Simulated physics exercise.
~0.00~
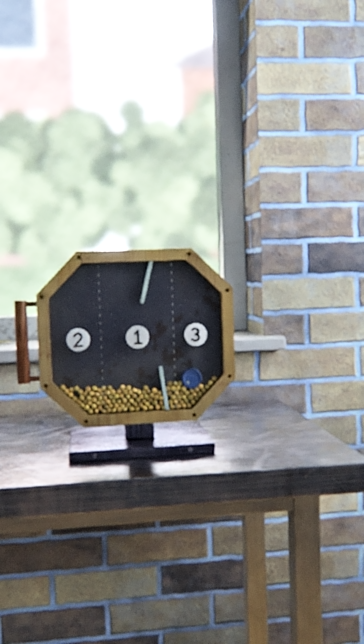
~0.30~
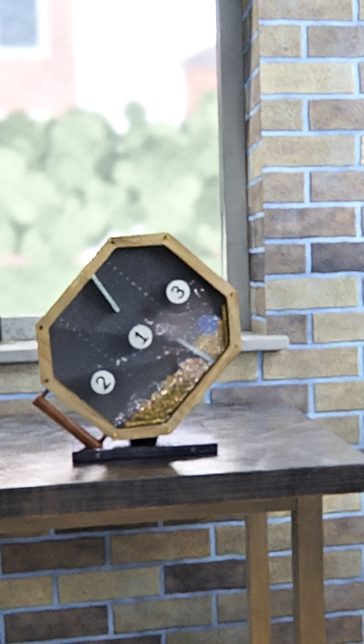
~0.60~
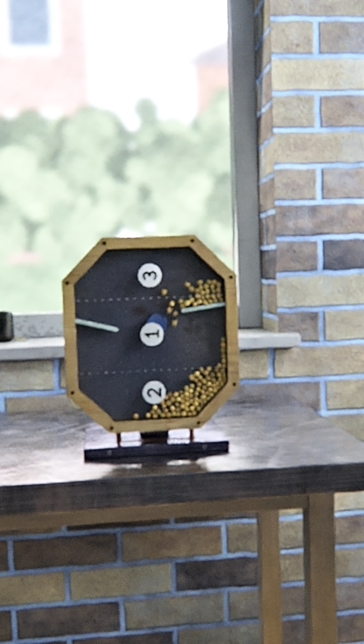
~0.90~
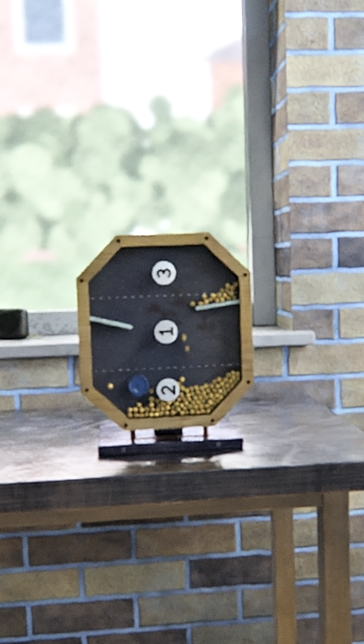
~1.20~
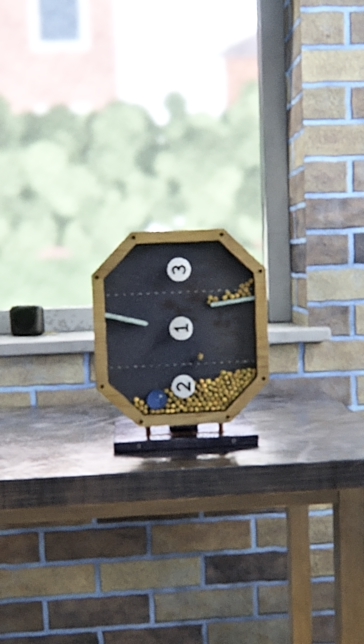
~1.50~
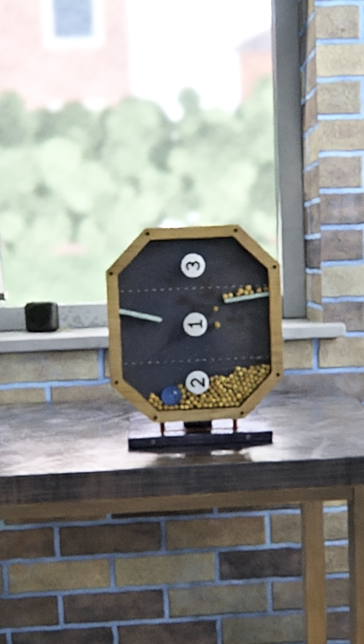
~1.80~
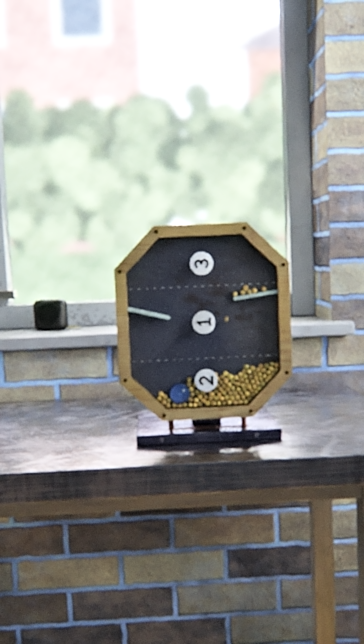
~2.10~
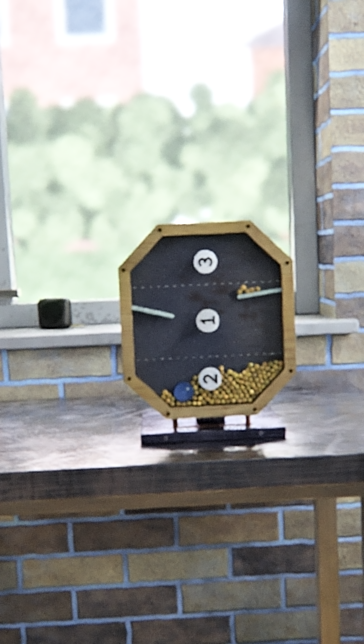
On a tabletop, a bead-filled case turns anticlockwise and the blue disc settles lower left.
